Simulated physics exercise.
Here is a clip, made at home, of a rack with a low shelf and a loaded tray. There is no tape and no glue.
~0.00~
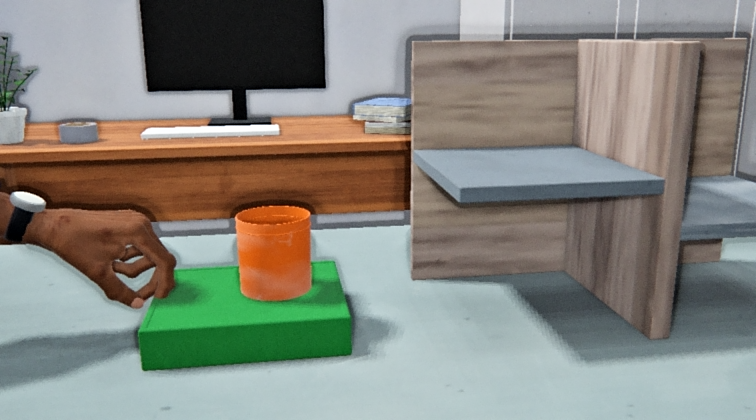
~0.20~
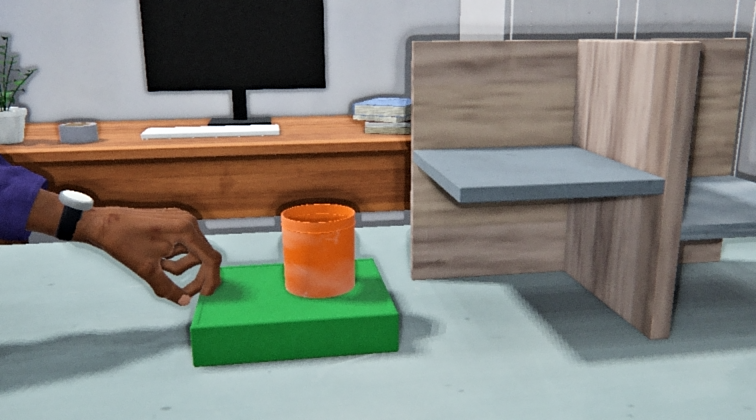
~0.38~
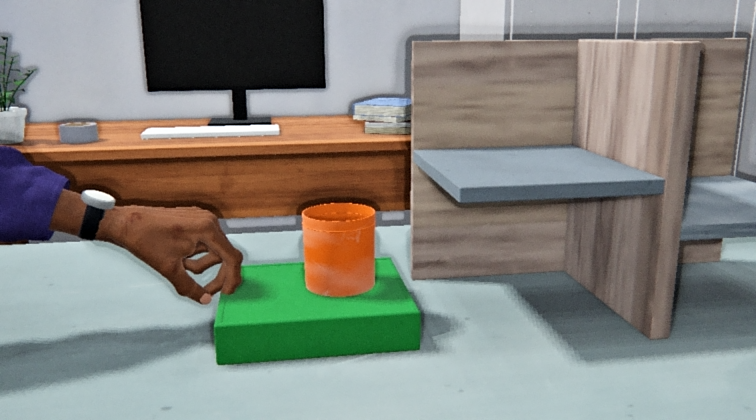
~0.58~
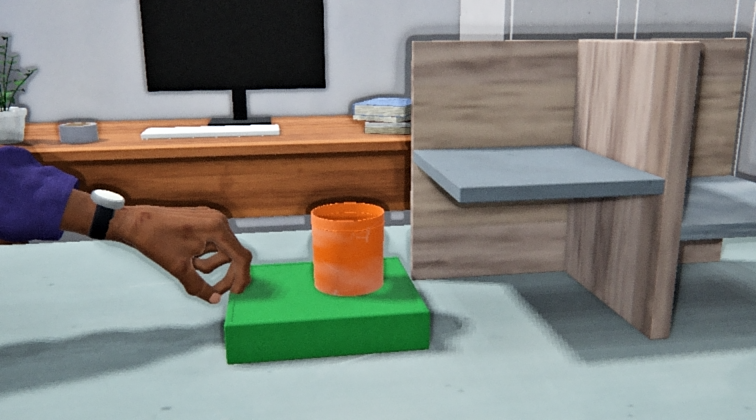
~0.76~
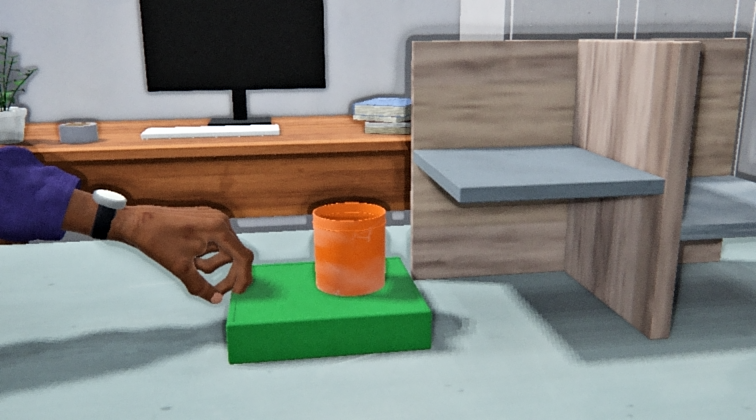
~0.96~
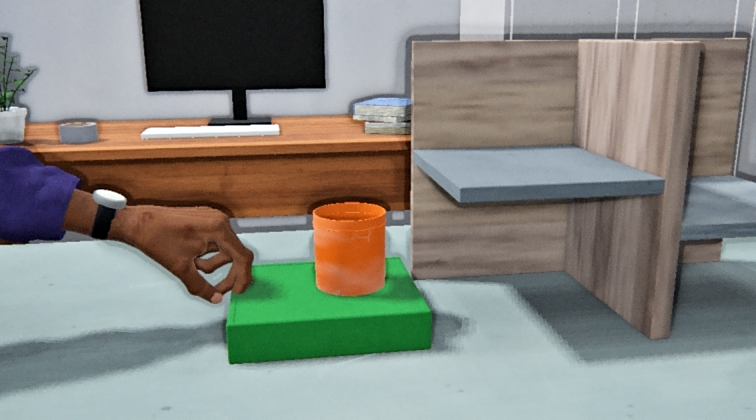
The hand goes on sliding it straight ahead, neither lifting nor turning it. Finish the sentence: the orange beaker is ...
The orange beaker is low enough.
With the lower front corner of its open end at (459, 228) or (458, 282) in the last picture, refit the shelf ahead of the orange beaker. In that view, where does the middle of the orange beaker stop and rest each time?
Resting pixels, in order: About (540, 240), about (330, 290).
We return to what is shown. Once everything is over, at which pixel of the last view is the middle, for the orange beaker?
It comes to rest at about (542, 239) in the last picture.
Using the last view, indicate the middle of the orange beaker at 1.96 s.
(430, 245).
After 1.96 s, orange beaker riding along near (430, 244).
In the end (3.4 s), the orange beaker passes below, near (542, 238).
